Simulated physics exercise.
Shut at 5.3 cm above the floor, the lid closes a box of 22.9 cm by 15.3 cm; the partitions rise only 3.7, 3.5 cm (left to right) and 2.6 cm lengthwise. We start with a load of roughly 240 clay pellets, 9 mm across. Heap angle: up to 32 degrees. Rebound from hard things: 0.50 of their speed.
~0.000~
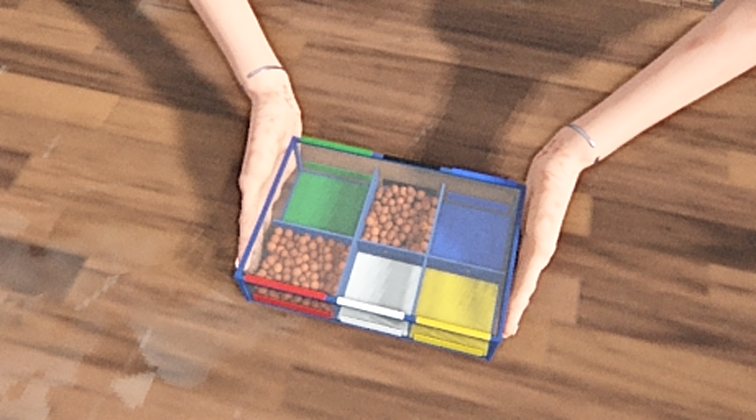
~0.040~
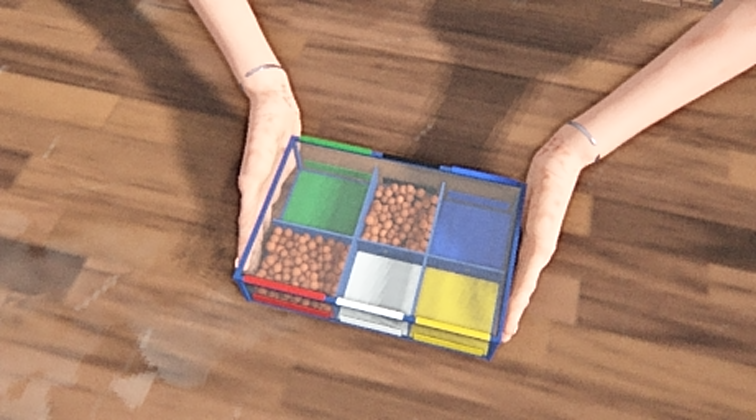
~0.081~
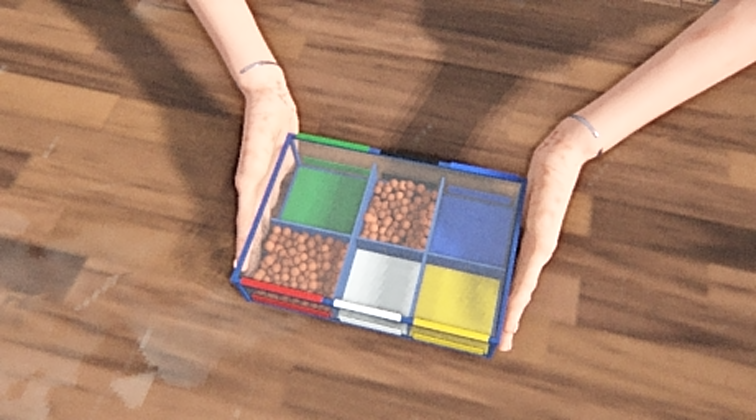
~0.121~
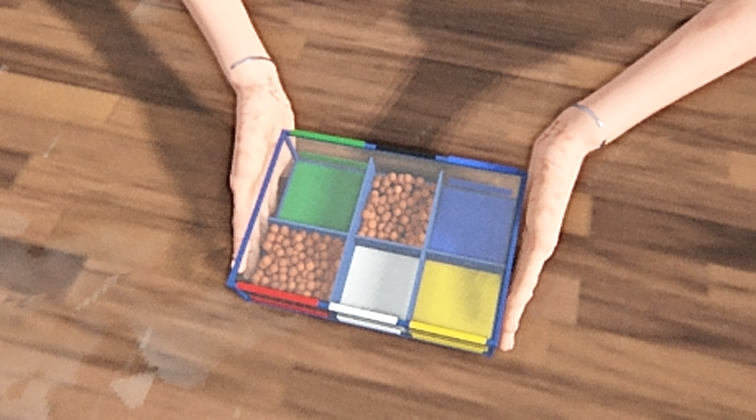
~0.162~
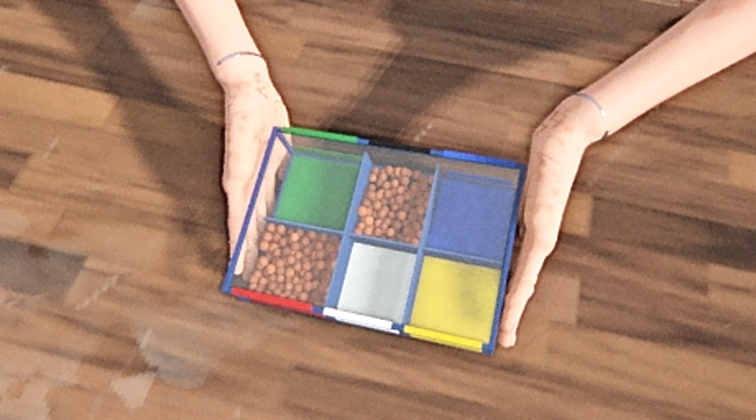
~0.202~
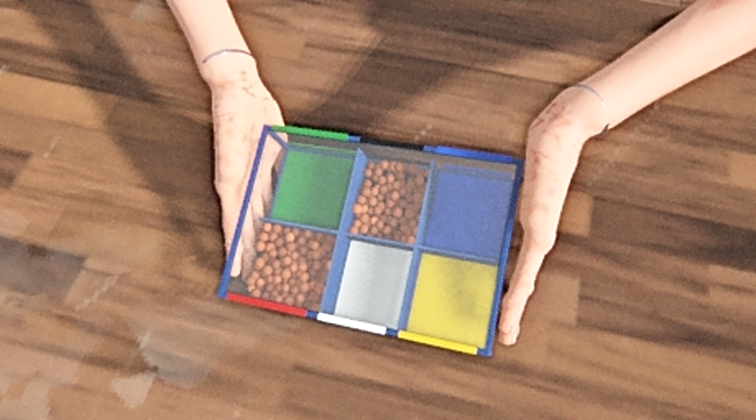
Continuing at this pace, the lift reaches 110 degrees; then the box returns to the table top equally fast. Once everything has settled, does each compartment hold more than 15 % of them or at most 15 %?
Red: More than 15 %; blue: At most 15 %; green: At most 15 %; yellow: At most 15 %; white: More than 15 %; black: At most 15 %.
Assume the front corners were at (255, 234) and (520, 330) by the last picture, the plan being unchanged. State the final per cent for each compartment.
Red 15; blue 35; green 5; yellow 5; white 5; black 40.
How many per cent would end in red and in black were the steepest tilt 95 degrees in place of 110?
Red 70 %, black 5 %.
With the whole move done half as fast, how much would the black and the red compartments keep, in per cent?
That way black would end with 0 per cent and red with 75 per cent.
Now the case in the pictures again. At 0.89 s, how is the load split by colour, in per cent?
You'd find red at 65, blue at 0, green at 0, yellow at 0, white at 15 and black at 15 per cent.
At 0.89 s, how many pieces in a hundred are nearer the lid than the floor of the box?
Something like 70 percent of the pieces.
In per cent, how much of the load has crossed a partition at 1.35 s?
Some 40 percent.
Then, at 0.89 s, tilt 110 degrees; red 65 %, white 15 %, black 15 %.
After 1.35 s, tilt 48 degrees; red 75 %, white 25 %.
After 1.88 s, tilt 0 degrees; red 75 %, white 25 %.
At rest (2.4 s), red 75 %, blue 0 %, green 0 %, yellow 0 %, white 25 %, black 0 %.
